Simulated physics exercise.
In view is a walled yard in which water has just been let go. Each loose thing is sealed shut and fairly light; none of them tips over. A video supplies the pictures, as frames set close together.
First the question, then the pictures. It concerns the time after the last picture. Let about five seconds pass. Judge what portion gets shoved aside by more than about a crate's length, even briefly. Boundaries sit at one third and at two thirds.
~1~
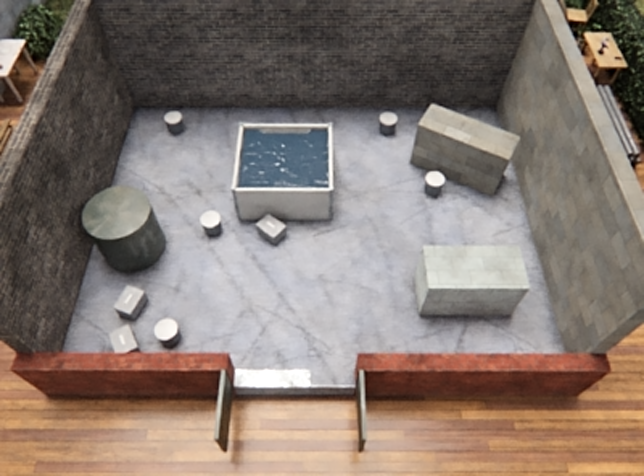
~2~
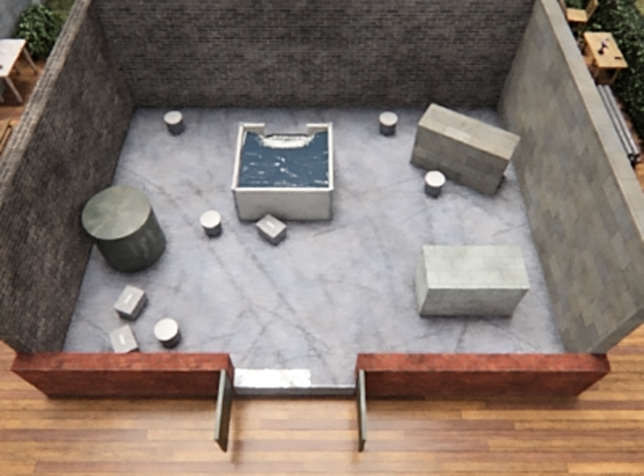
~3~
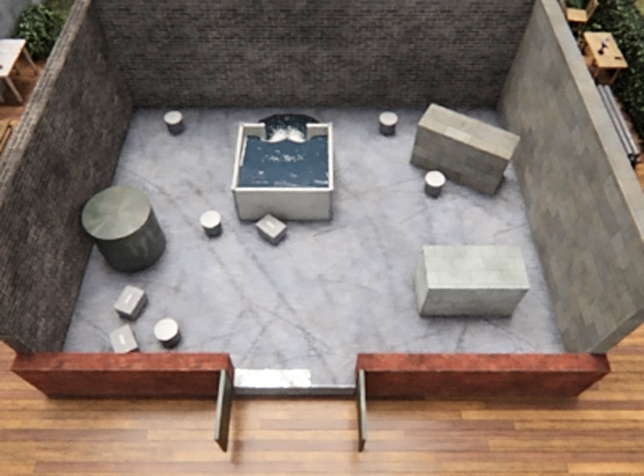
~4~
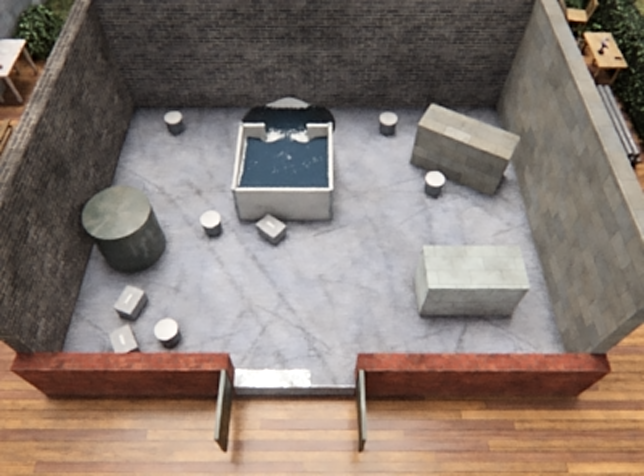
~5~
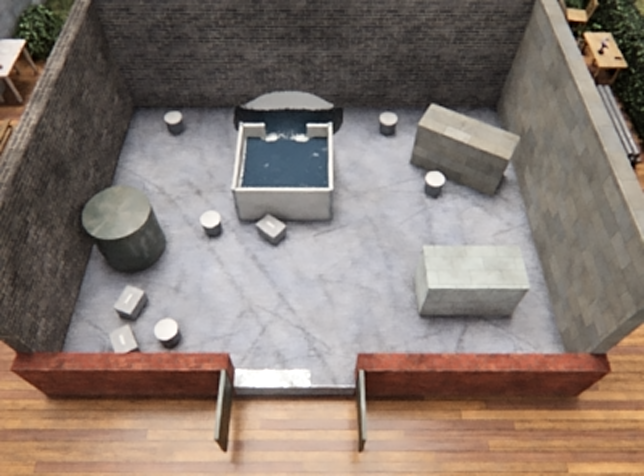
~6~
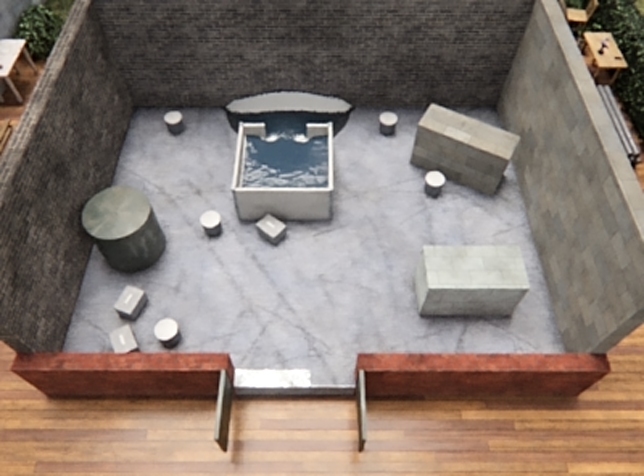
The share is fewer than one third.
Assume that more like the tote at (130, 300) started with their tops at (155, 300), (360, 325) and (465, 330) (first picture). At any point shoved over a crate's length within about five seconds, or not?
Each in turn: Stays in place, stays in place, stays in place.
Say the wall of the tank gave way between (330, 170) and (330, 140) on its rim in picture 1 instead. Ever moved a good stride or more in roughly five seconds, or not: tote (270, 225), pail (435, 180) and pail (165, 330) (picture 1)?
In that order: Short of that, moved that far, never so far.
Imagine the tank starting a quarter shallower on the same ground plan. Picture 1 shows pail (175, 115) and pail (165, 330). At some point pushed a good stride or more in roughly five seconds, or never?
In order, the full distance and then a lesser distance.
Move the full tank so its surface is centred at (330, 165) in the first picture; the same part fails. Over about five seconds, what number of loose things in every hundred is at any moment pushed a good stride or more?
It comes to some 20 %.
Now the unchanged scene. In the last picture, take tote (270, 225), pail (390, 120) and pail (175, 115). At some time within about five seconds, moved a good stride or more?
Going through them in order: First kept nearby, second got well clear, third got well clear.
A moment on, 0 of 8 are well off their spots; 0 afloat.
Next, 2 of 8 are well off their spots; 1 afloat.
Later, 2 of 8 are well off their spots; 1 afloat.
In the end, 2 of 8 are well off their spots, and 2 have been at some point; 1 afloat.
